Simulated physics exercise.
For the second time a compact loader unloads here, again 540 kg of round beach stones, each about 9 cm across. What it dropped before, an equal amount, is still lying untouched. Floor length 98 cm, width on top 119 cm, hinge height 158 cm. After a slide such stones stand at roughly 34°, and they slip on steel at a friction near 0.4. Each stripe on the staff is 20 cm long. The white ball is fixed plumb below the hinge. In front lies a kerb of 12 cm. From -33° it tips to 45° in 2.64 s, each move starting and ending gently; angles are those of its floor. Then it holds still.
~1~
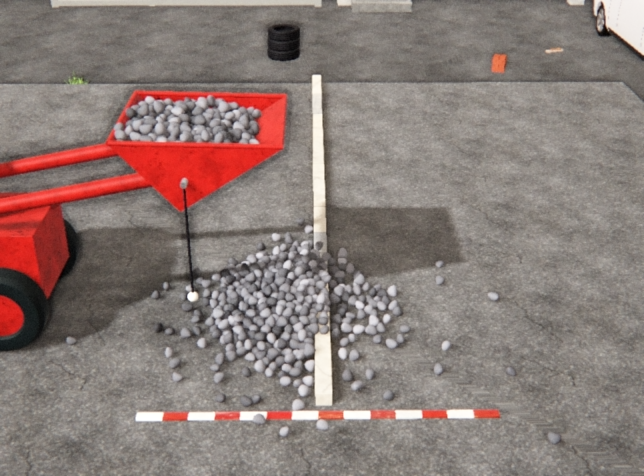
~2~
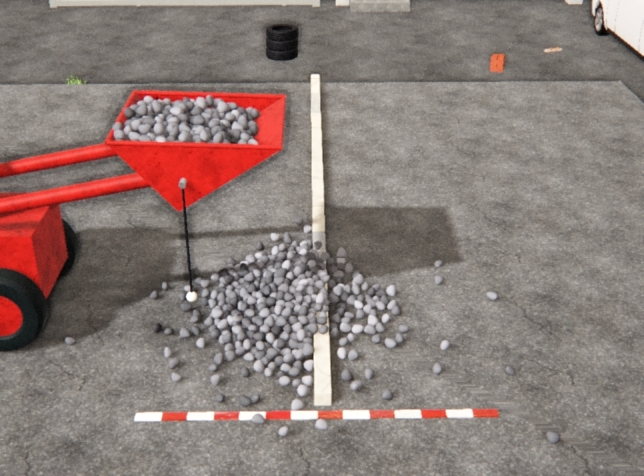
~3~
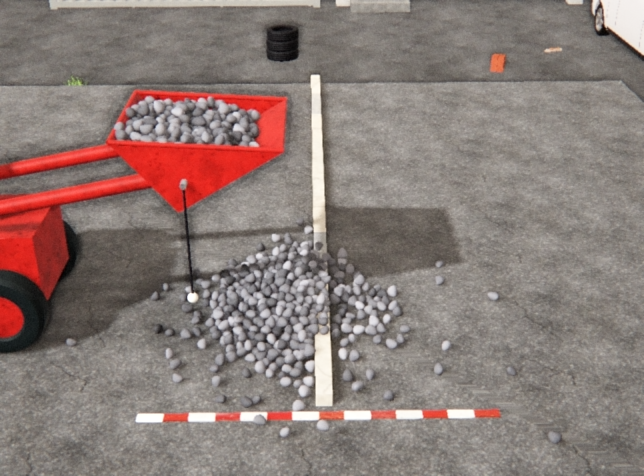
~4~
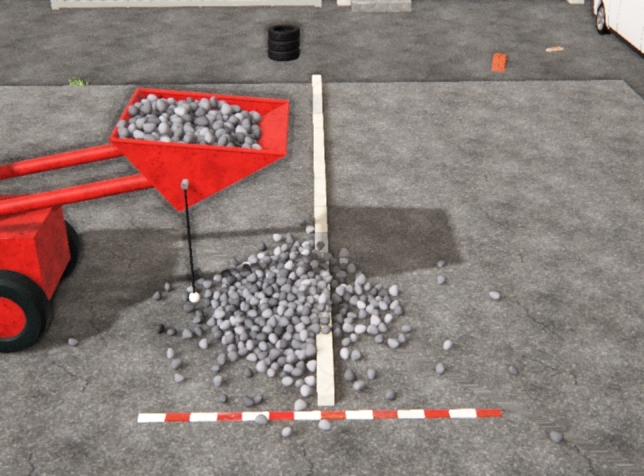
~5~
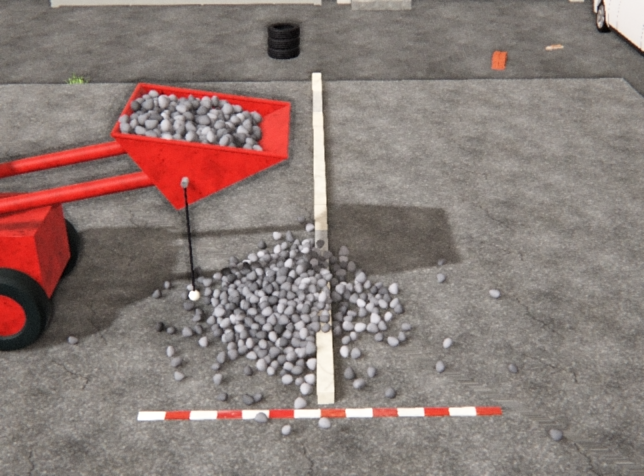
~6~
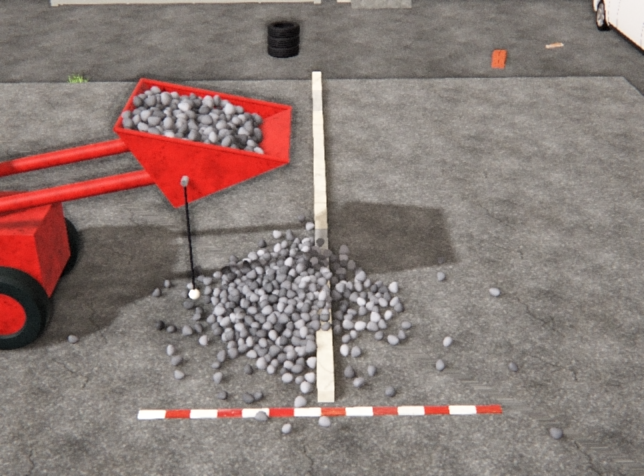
A red loader's bucket, heaped with rounded grey stones, stands at the left above a paved grey yard seen from a raised viewpoint. Below it, a loose pile of similar stones lies across a pale kerb, behind a red-and-white striped staff, with dark tyres farther back. The bucket slowly tilts its front edge slightly downward, while the pile stays still and the view shakes faintly.
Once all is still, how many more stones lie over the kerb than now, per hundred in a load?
About 68 per cent.
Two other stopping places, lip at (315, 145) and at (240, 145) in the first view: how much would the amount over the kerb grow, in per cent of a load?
About 90 and 25 per cent.
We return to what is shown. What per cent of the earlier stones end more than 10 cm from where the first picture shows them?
About 20 per cent.
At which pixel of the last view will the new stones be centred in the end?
Near (349, 295).
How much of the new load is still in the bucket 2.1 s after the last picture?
It holds some 0 per cent.
Then, 1.4 s after the last picture the floor is at 33°; in per cent of one load, 69 in the bucket, 117 on this side of the kerb, 14 over the kerb; the foremost stones are at (465, 328).
Then, 2.1 s after the last picture the floor is at 45°; in per cent of one load, 0 in the bucket, 132 on this side of the kerb, 68 over the kerb; the foremost stones are at (473, 315).
Then, 2.5 s after the last picture the floor is at 45°; in per cent of one load, 0 in the bucket, 120 on this side of the kerb, 80 over the kerb; the foremost stones are at (496, 327).
Then, 5.3 s after the last picture the floor is at 45°; in per cent of one load, 0 in the bucket, 118 on this side of the kerb, 81 over the kerb; the foremost stones are at (501, 315). Net gain over the kerb, 68.
